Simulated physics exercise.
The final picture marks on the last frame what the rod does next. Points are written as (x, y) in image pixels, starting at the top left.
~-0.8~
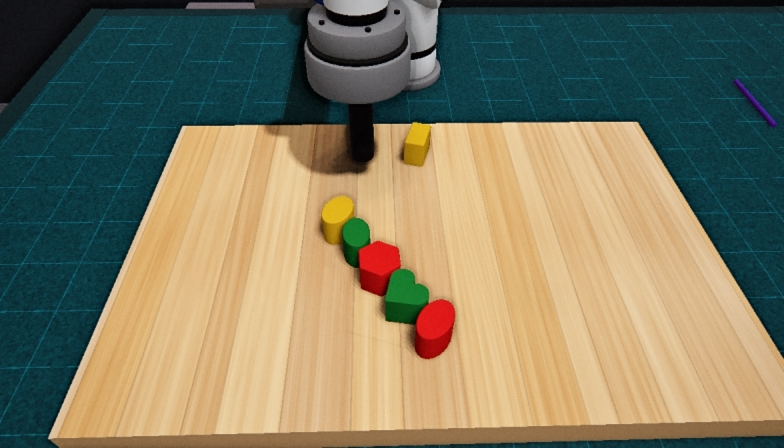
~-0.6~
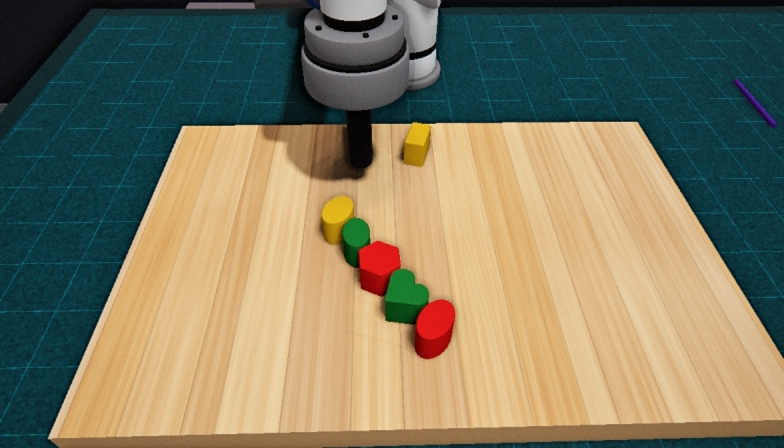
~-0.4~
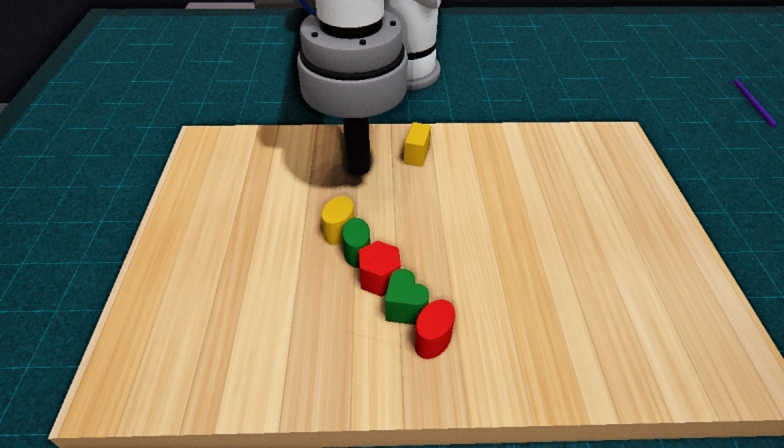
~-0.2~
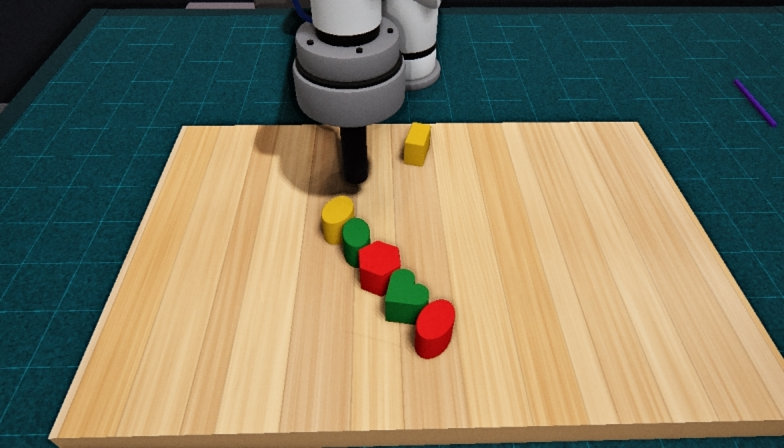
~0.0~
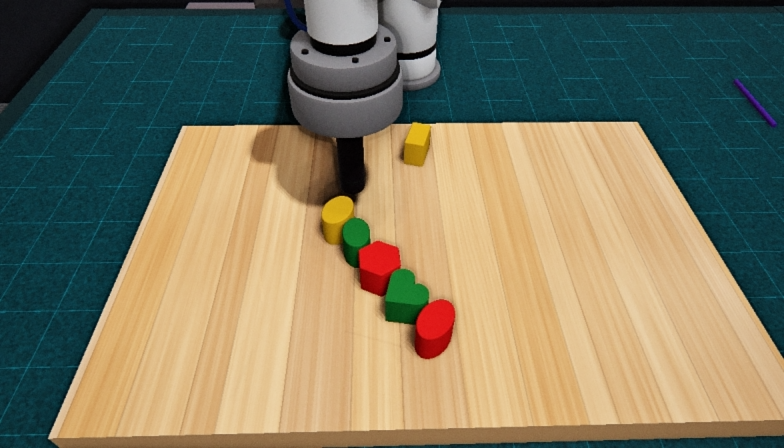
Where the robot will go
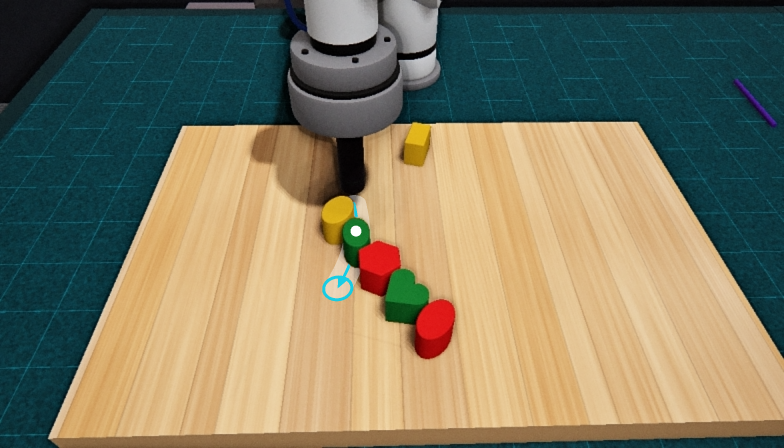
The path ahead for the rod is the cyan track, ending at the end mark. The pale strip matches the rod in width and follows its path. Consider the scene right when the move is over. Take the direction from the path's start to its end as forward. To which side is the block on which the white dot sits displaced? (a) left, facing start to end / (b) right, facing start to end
It's b.
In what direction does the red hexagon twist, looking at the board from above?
Verdict: Counterclockwise.
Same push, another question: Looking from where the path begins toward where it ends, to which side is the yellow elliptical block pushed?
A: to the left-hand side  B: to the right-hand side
Letter B.
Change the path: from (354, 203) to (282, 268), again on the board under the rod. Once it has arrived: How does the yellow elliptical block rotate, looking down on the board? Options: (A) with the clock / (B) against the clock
It's B.
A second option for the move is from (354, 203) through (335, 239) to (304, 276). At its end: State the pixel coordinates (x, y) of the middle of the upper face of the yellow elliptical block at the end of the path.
It is going to be at (285, 283).
The line goes from (354, 203) over (356, 243) to (338, 288); the dot is on the green elliptical block.
What follows on the original path. One third of the way, rod (356, 213); yellow elliptical block (327, 222), turned 35° clockwise; green elliptical block (357, 233).
Two thirds of the way, rod (351, 242); yellow elliptical block (317, 235), turned 100° clockwise; green elliptical block (343, 263), turned 20° clockwise; red hexagon (380, 264), turned 35° anticlockwise; green heart (410, 290).
At the end, rod (336, 272); yellow elliptical block (315, 238), turned 120° clockwise; green elliptical block (329, 296), turned 15° clockwise; red hexagon (380, 264), turned 35° anticlockwise; green heart (410, 290).
